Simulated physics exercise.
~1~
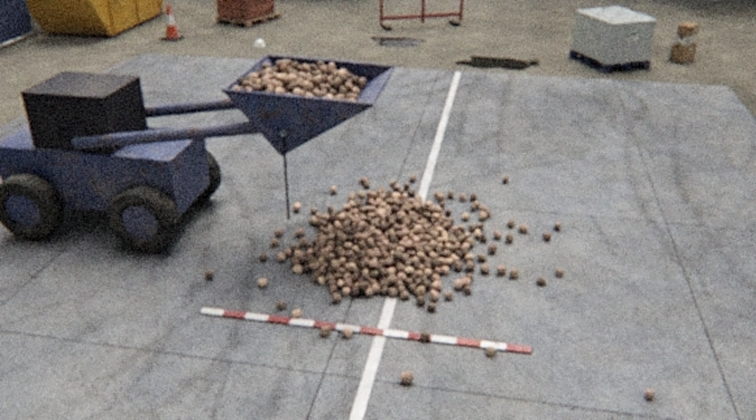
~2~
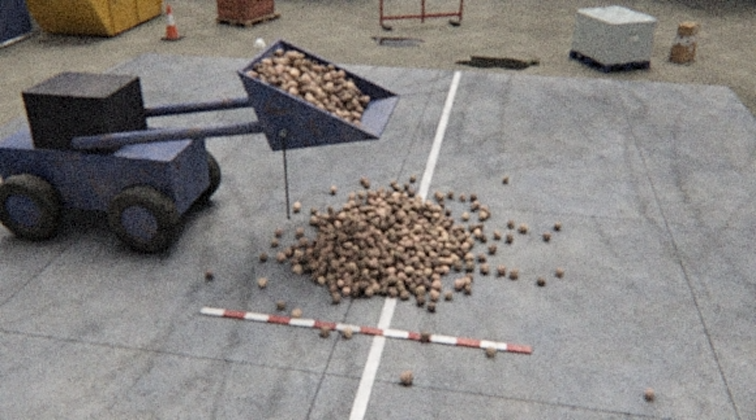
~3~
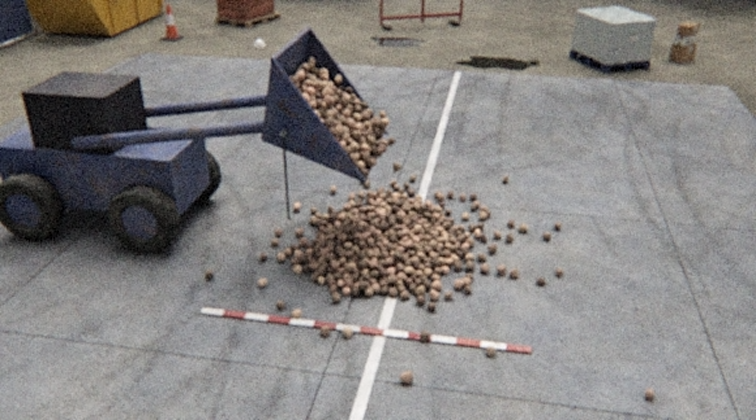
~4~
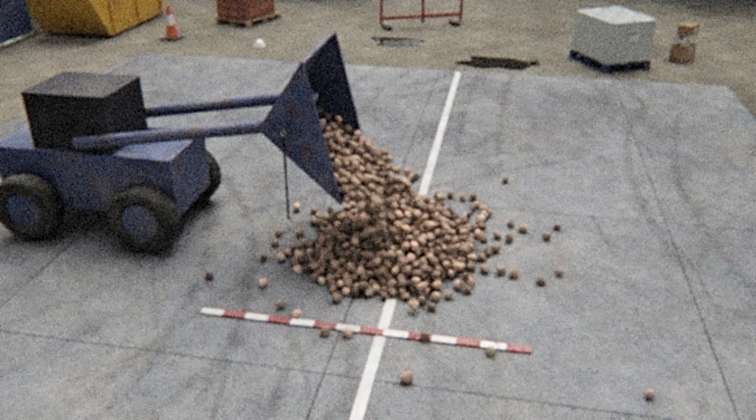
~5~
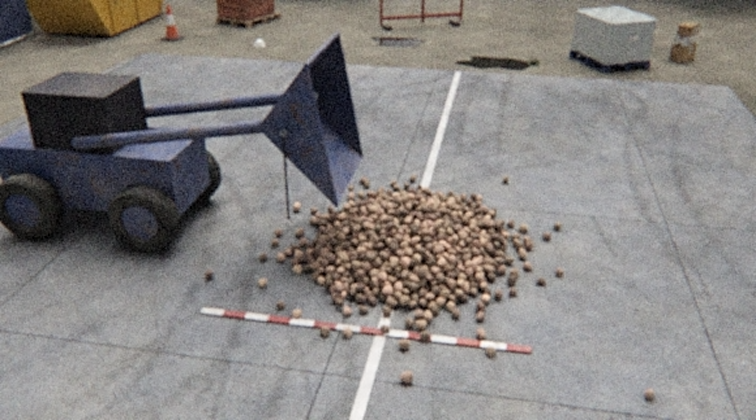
A blue loader with black wheels stands at the left of a grey concrete yard, seen from slightly above, its raised bucket full of round brown stones. Below and to the right, a loose heap of similar stones lies across a white painted line, behind a red and white striped staff. The bucket tips forward, and its stones slide toward the lip, then pour down onto the heap. The loader itself stays put. At the end the bucket hangs steeply tilted and empty, and the heap is larger, spreading farther right past the line.
